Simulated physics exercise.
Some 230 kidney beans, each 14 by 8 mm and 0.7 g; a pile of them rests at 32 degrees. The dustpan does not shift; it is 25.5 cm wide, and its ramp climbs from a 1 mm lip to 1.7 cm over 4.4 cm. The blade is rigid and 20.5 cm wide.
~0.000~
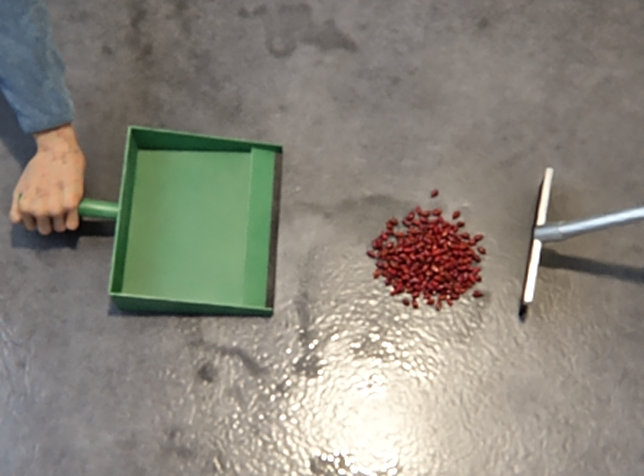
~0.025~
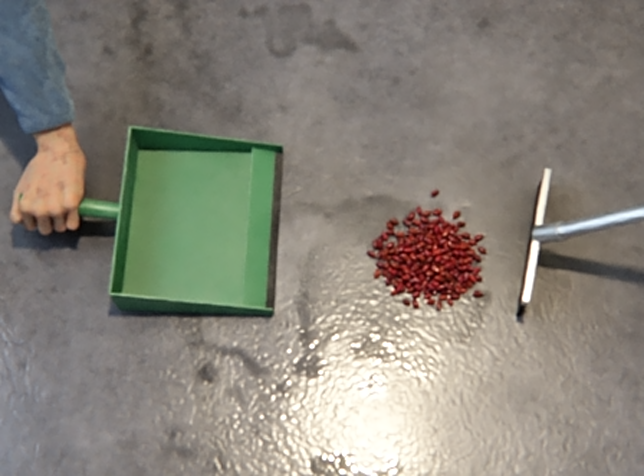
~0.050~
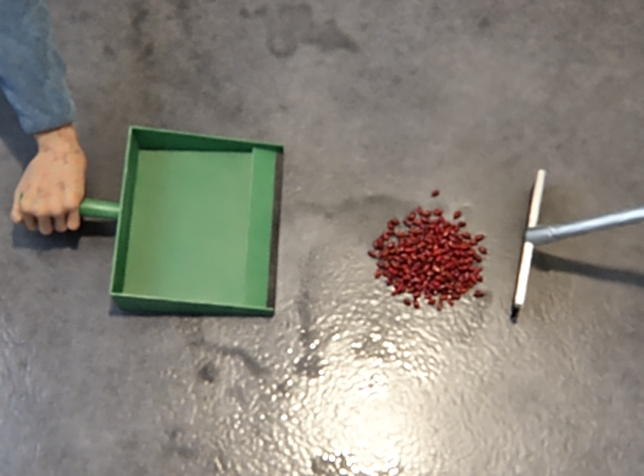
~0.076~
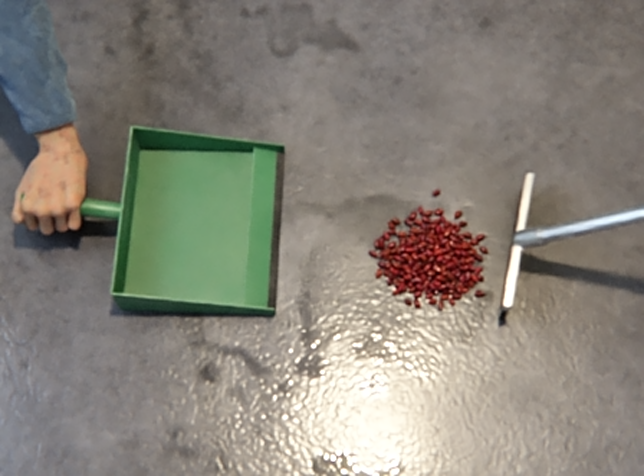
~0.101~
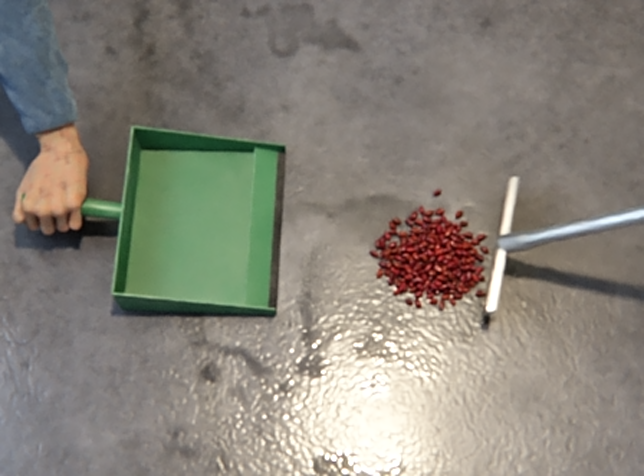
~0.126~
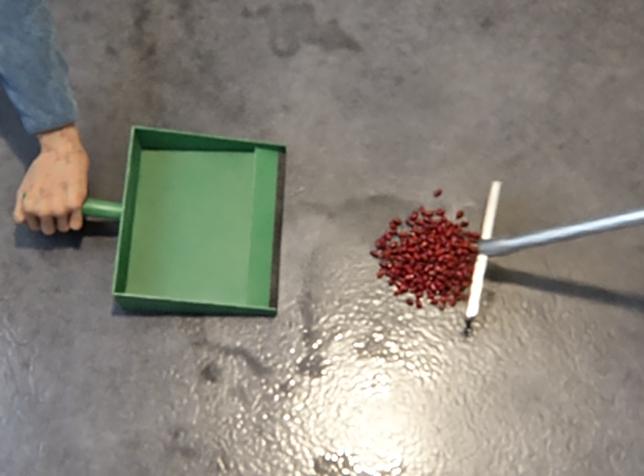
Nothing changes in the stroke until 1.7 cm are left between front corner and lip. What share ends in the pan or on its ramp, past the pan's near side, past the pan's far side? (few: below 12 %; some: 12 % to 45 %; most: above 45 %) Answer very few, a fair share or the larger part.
In the pan or on its ramp: A fair share; past the pan's near side: A fair share; past the pan's far side: Very few.
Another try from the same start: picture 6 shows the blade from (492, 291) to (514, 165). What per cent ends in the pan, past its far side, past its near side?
Pan 35, far 5, near 5.
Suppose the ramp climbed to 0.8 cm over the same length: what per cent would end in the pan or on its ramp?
It would be near 40 per cent.
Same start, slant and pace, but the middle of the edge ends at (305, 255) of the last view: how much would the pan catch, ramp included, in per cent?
About 55 per cent.
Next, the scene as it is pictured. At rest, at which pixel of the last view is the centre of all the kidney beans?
Near (279, 252).
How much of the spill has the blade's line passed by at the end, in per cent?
Roughly 10 per cent.
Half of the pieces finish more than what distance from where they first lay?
Roughly 24 cm.
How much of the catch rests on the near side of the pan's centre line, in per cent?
Some 80 per cent.
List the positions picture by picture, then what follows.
In the first picture, blade from (527, 301) to (548, 174), moved 0.0 cm, 0 of the pieces shifted so far; middle of the pieces at (429, 260); pan at (190, 228).
In the second picture, blade from (525, 302) to (546, 175), moved 0.4 cm, 0 of the pieces shifted so far; middle of the pieces at (430, 260).
In the third picture, blade from (519, 303) to (540, 176), moved 1.4 cm, 0 of the pieces shifted so far; middle of the pieces at (430, 260).
In the fourth picture, blade from (507, 307) to (529, 179), moved 3.3 cm, 0 of the pieces shifted so far; middle of the pieces at (431, 260).
In the fifth picture, blade from (490, 311) to (513, 183), moved 5.8 cm, 0 of the pieces shifted so far; middle of the pieces at (432, 260).
In the sixth picture, blade from (471, 316) to (495, 188), moved 8.6 cm, 30 of the pieces shifted so far; middle of the pieces at (432, 260); pan at (193, 228). The blade's pace is about 1.13 m/s, heading 17 degrees towards the viewer's side.
After 0.25 s, middle of the blade 15 cm from the lip; 0 % over the lip, far side 0 %, near side 5 %.
After 0.34 s, middle of the blade 6 cm from the lip; 0 % over the lip, far side 0 %, near side 10 %.
After 0.56 s, middle of the blade 4 cm from the lip; 35 % over the lip, far side 5 %, near side 15 %.
In the end, at 2.4 s, pan 35 %, near side 15 %, far side 5 %, in front of the lip or behind the blade 45 %.
